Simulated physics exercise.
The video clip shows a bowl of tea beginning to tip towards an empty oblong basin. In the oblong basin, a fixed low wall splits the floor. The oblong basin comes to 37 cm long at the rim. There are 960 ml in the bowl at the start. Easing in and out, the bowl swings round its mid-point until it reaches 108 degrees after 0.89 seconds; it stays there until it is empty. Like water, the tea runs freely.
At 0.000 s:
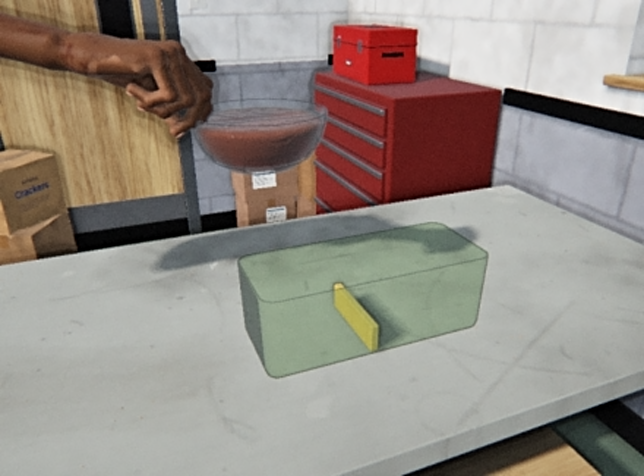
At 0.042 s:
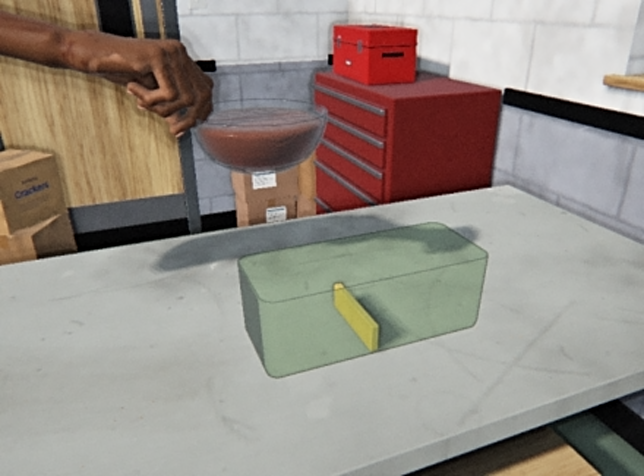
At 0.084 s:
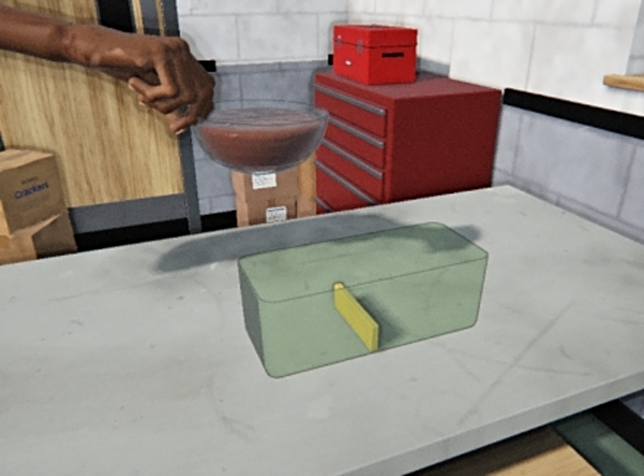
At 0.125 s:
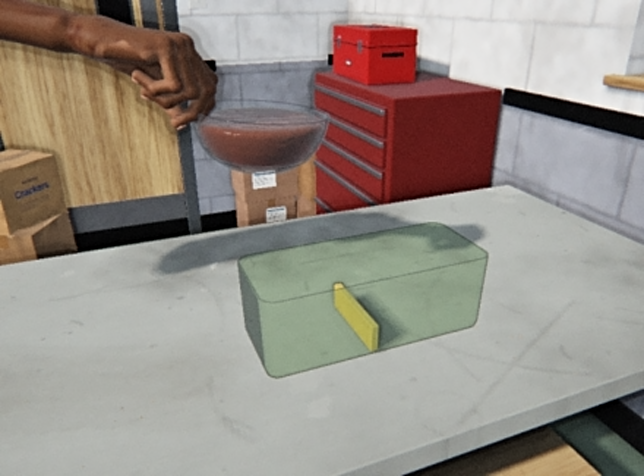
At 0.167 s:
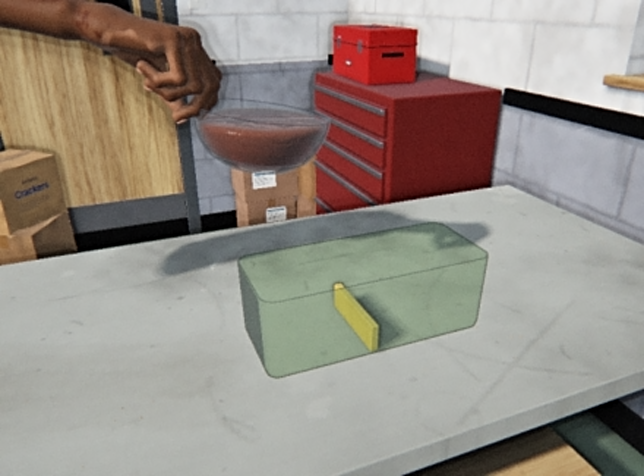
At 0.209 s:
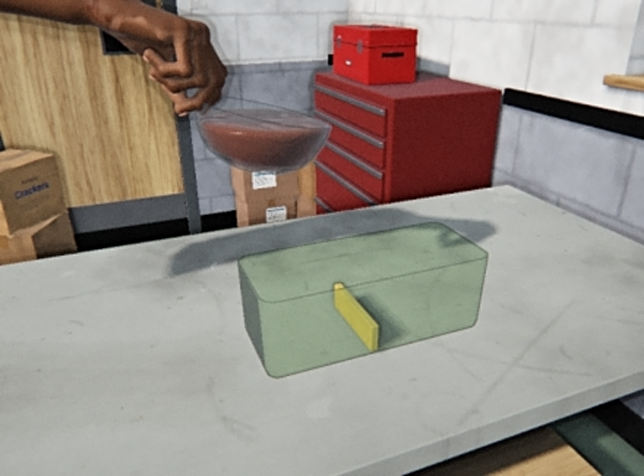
Above a grey table, a hand slowly tilts a clear bowl of brown liquid rightward.
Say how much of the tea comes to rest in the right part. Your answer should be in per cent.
About 65 per cent comes to rest there.
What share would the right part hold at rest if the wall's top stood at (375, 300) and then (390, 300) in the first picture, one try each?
45 in a hundred, followed by 15 in a hundred.
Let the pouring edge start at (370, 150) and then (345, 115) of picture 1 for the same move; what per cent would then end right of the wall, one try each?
The first try gives 85 percent and the second 80 percent.
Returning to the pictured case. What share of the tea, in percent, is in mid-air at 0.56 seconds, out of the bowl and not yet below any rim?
Some 56 per cent.
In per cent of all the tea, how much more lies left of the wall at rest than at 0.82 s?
Change: Approx. 5 %.
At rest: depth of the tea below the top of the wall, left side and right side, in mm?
About 32 mm on the left, about 22 mm on the right.
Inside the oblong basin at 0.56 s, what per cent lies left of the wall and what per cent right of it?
Lab note: Left near 2, right near 14.
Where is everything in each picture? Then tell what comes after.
In the first frame, it leans 0°; its right rim is at (322, 107); the tea meets the walls at (192, 125) and (318, 113); the oblong basin's rim runs from (248, 280) to (464, 238); the wall's top is at (355, 305).
In the second frame, it leans 1°; its right rim is at (322, 108); the tea meets the walls at (193, 124) and (318, 114).
In the third frame, it leans 2°; its right rim is at (323, 110); the tea meets the walls at (192, 123) and (319, 115).
In the fourth frame, it leans 5°; its right rim is at (323, 113); the tea meets the walls at (194, 122) and (319, 117).
In the fifth frame, it leans 9°; its right rim is at (324, 118); the tea meets the walls at (196, 121) and (320, 118).
In the sixth frame, it leans 14°; its right rim is at (325, 124); the tea meets the walls at (199, 120) and (323, 119).
After 0.56 s the tilt is 76° and 26 per cent is still to pour, 2 is left of the wall and 15 right of it.
After 0.82 s the tilt is 106° and 0 per cent is still to pour, 26 is left of the wall and 65 right of it.
After 1.10 s the tilt is 108° and 0 per cent is still to pour, 31 is left of the wall and 66 right of it.
After 1.39 s the tilt is 108° and 0 per cent is still to pour, 32 is left of the wall and 65 right of it.
In the end 31 per cent lies left of the wall, 65 right of it and 3 outside.
